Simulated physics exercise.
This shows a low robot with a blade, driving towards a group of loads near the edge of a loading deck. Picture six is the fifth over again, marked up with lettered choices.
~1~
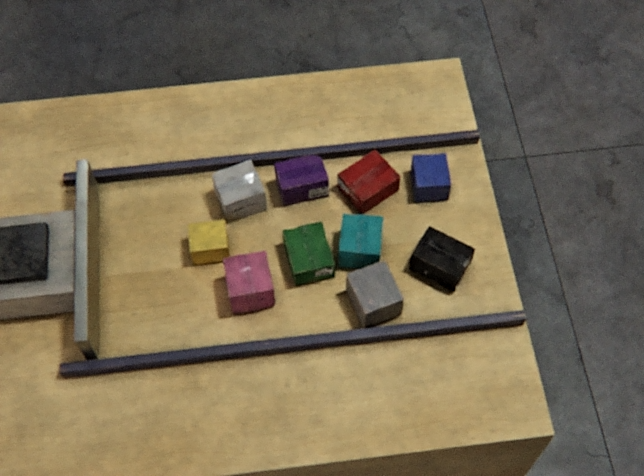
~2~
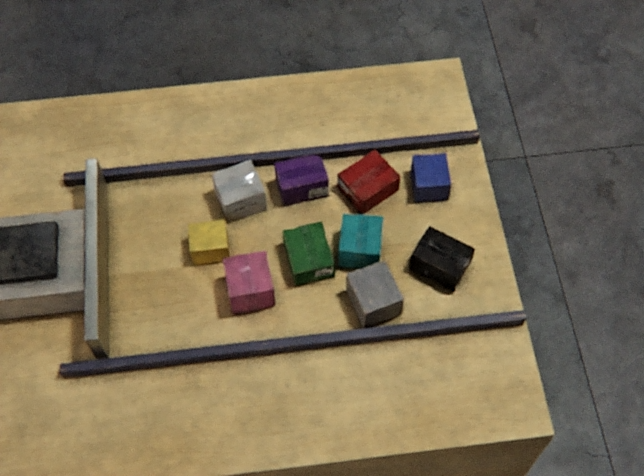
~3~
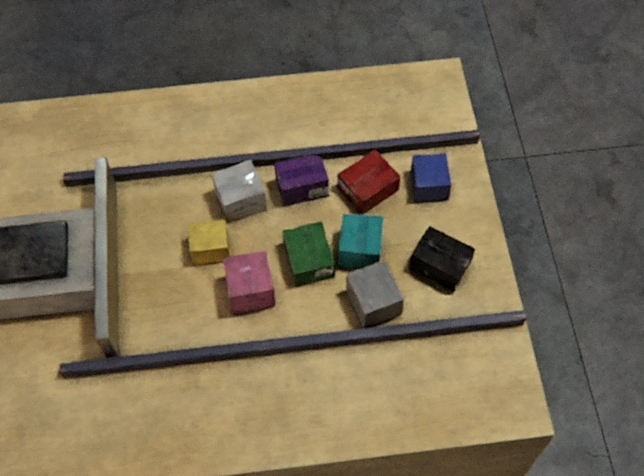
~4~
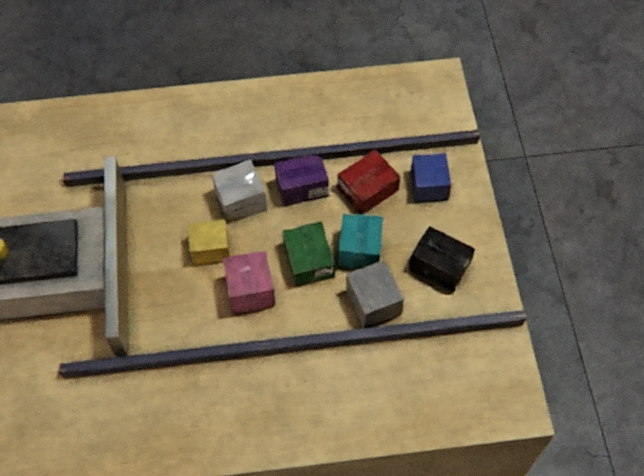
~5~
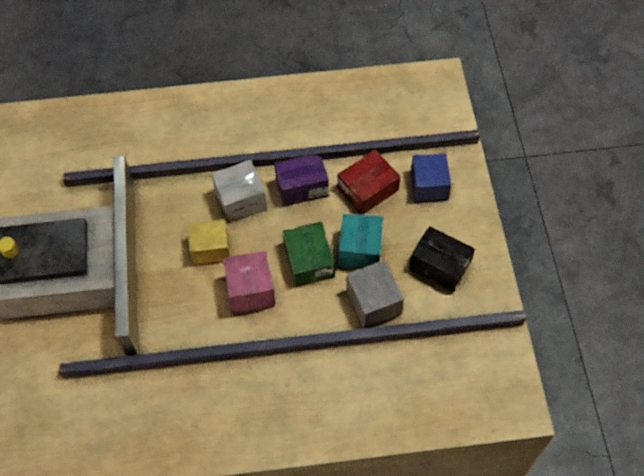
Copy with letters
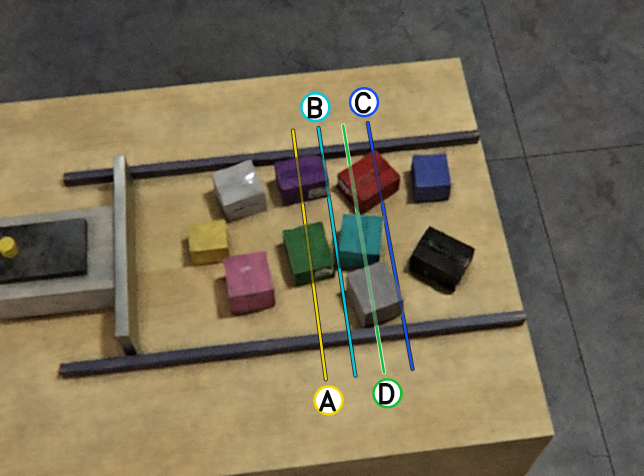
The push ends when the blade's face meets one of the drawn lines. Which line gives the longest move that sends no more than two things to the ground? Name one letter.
No farther than C.
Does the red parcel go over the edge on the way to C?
Yes.
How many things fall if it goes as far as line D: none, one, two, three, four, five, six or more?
One.
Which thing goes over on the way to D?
The blue crate.
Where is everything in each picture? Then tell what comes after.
The first picture shows grey crate (374, 295); yellow crate (209, 242); red parcel (369, 182).
The second picture shows robot (19, 252); blue crate (430, 178).
The third picture shows robot (29, 251); turquoise parcel (361, 241).
The fourth picture shows robot (40, 250); pink box (250, 282).
The fifth picture shows robot (49, 249); black box (442, 259); grey crate (374, 295); yellow crate (209, 242).
On the copy, A at (308, 246); B at (336, 243); C at (388, 237); D at (362, 240).
On C. First, robot (147, 238); white box (245, 192); yellow crate (246, 238).
Then, robot (244, 228); blue crate (468, 175); black box (450, 260).
Finally, robot (317, 220); blue crate over the edge; red parcel over the edge; two fallen.
By contrast, A is within the limit but short; B is within the limit but short; D is within the limit but short.
